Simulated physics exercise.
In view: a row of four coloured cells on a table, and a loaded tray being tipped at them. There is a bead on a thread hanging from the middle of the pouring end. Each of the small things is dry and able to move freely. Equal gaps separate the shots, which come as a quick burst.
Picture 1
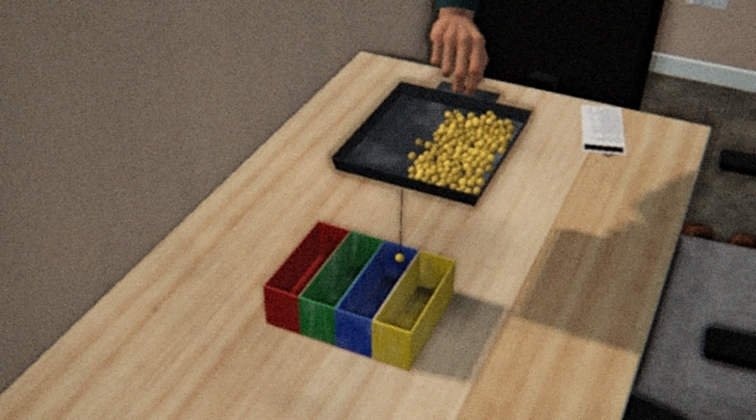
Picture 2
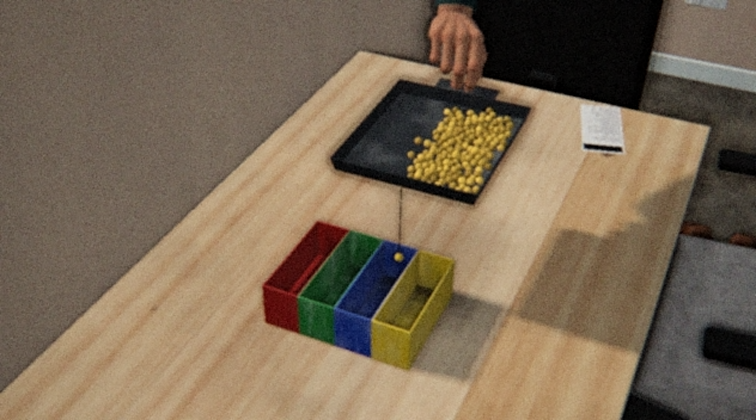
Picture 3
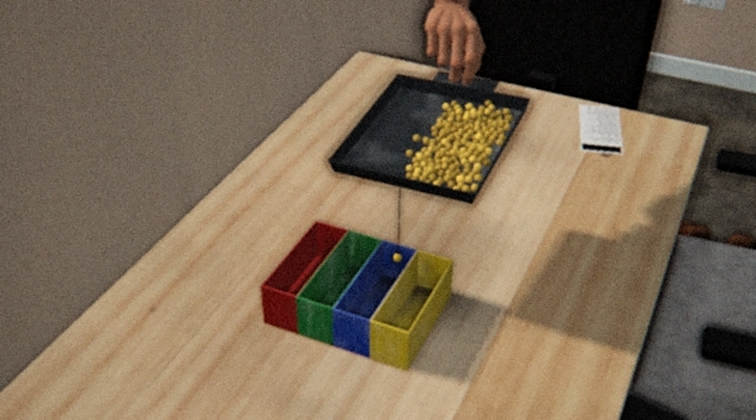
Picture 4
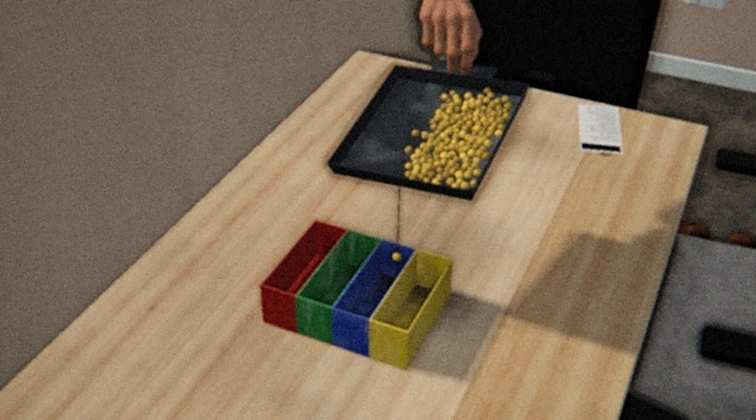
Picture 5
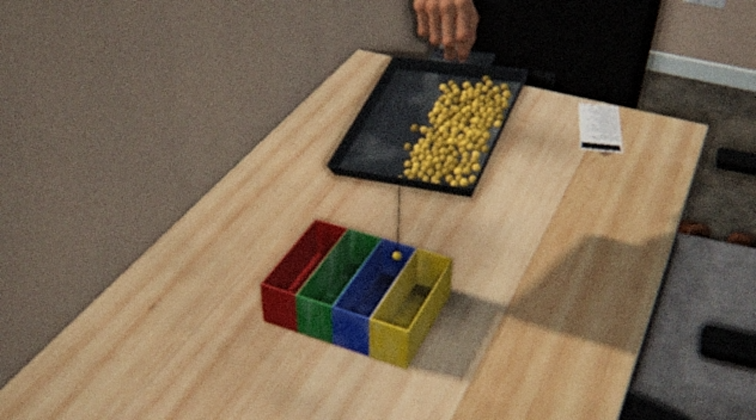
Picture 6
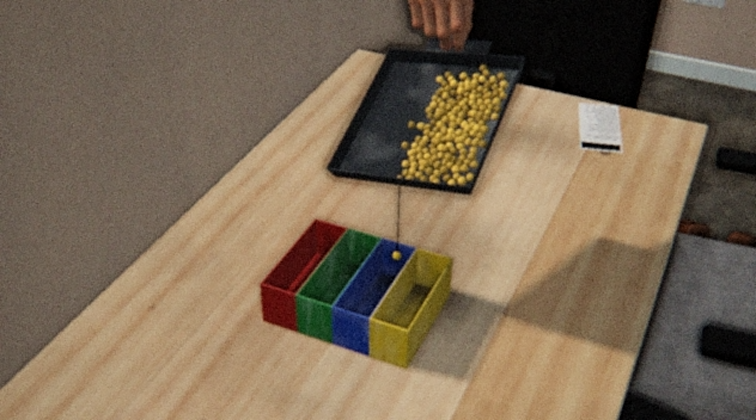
A hand in a dark sleeve holds the far edge of a black tray on a pale wooden table, seen from above at an angle. Small yellow balls crowd the tray's right side, a bead hangs below its near edge, and red, green, blue and yellow cells stand in a row nearer. The hand gradually raises the tray's far end, its near edge dipping slightly leftward, while the view barely shifts.
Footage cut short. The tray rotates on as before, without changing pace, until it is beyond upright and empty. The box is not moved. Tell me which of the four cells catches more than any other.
I would say the green cell.
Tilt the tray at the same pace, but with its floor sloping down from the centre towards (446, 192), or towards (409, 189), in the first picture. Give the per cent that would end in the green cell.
I'd say some 0 in a hundred at first, then 10 in a hundred.
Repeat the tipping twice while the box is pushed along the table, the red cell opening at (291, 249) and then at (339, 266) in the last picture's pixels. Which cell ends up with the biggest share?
That green cell first, red second.
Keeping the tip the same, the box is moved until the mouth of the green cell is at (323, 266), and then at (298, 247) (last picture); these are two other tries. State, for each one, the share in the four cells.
First case 100 in a hundred, second case 90 in a hundred.
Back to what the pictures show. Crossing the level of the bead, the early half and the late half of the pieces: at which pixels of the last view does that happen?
The opening half passes (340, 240), the closing half (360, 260).
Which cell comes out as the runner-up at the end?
I'd say the blue one.
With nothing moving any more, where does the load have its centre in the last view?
Near pixel (343, 299).
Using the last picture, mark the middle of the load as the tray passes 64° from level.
Somewhere about pixel (383, 155).
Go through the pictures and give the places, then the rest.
In the first picture, corners of the pouring end (336, 156) and (475, 193), level; middle of the load (460, 150), puffed corn balls; bead on its thread (400, 258); red cell (282, 306); green cell (317, 318); blue cell (354, 330); yellow cell (392, 342).
In the second picture, corners of the pouring end (335, 157) and (474, 192), level; middle of the load (459, 148).
In the third picture, corners of the pouring end (333, 159) and (472, 191), tipped barely, lowest at the left corner; middle of the load (457, 144).
In the fourth picture, corners of the pouring end (332, 161) and (471, 188), tipped a little, lowest at the left corner; middle of the load (456, 138).
In the fifth picture, corners of the pouring end (331, 163) and (469, 186), tipped clearly, lowest at the left corner; middle of the load (455, 131).
In the sixth picture, corners of the pouring end (331, 166) and (467, 184), tipped clearly, lowest at the left corner; middle of the load (453, 126); red cell (279, 304); green cell (315, 316); blue cell (351, 328); yellow cell (389, 340).
Just after the last frame, tray tipped steeply; almost all on the tray; just a few in the red cell; about a tenth falling or outside the box.
A moment on, tray tipped past a quarter turn; the larger part on the tray; about a tenth in the red cell; about a tenth in the green cell; just a few in the blue cell; just a few falling or outside the box.
Further on, tray tipped past a quarter turn; roughly half in the green cell; roughly a quarter in the blue cell; about a tenth in the red cell; just a few in the yellow cell; just a few falling or outside the box.
When it is over, tray tipped past a quarter turn; roughly half in the green cell; roughly a quarter in the blue cell; about a tenth in the red cell; just a few in the yellow cell; just a few outside the box.
